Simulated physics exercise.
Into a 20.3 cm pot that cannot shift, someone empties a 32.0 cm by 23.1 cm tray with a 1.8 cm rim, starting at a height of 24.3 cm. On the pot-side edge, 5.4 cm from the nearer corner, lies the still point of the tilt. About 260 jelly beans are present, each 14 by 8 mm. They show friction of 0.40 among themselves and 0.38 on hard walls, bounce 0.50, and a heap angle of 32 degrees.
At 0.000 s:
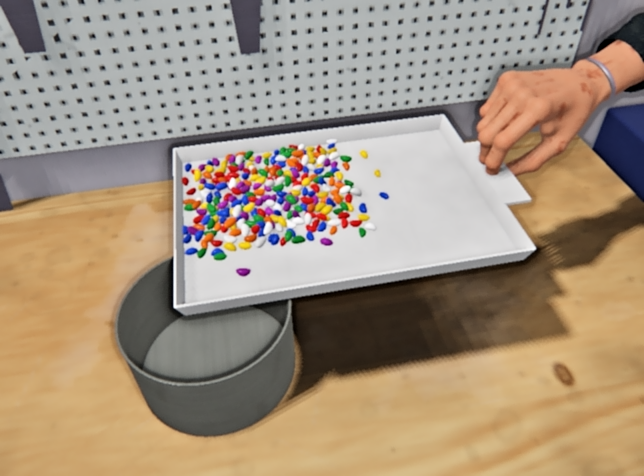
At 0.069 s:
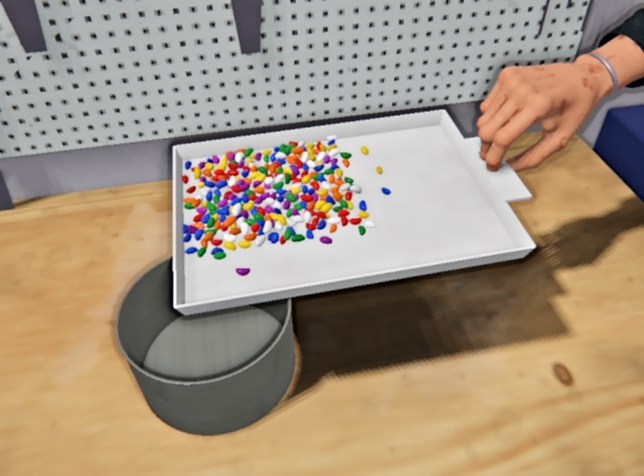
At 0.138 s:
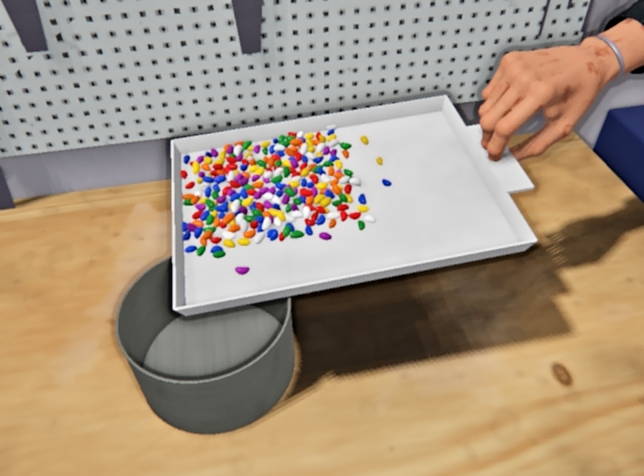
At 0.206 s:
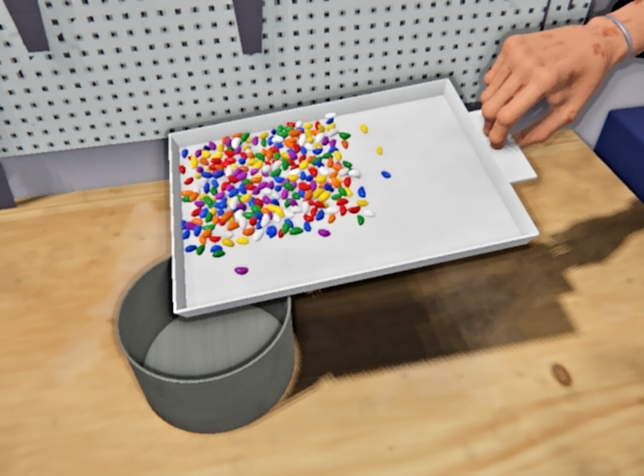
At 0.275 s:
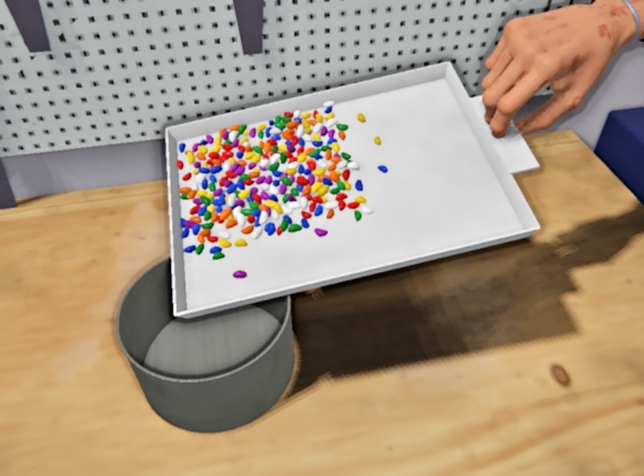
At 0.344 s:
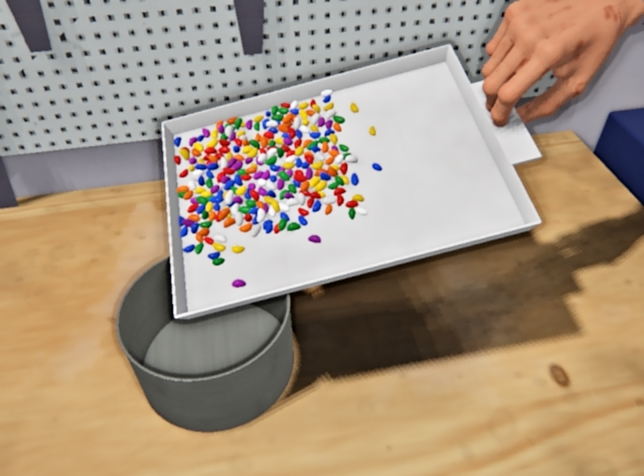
A hand raises the right side of a white tray of colourful jelly beans.
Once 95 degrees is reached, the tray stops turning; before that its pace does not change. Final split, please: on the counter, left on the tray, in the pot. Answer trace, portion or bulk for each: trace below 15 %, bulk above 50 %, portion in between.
Counter: Bulk. Tray: Trace. Pot: Trace.
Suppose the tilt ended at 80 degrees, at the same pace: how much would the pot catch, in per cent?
I'd put it at close to 5 per cent.
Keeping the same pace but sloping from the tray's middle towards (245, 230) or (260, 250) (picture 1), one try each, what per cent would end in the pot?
First try: Around 70 percent; second try: Around 25 percent.
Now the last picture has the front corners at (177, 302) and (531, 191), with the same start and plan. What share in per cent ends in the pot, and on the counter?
That works out as pot 60 and counter 40.
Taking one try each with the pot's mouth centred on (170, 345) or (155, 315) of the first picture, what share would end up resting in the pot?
Close to 65 in a hundred, then close to 5 in a hundred.
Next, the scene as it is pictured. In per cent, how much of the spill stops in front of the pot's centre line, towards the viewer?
100 %.
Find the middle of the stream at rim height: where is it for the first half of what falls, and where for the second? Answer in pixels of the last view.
First near (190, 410), then at (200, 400).
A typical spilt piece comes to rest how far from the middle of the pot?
20 cm.
Then, at 0.94 s, tilt 54 degrees; the tray holds 90 %, the pot 0 %.
Then, at 1.34 s, tilt 78 degrees; the tray holds 35 %, the pot 5 %.
After 1.82 s, tilt 95 degrees; the tray holds 0 %, the pot 5 %.
At rest (2.7 s), counter 95 %, tray 0 %, pot 5 %.
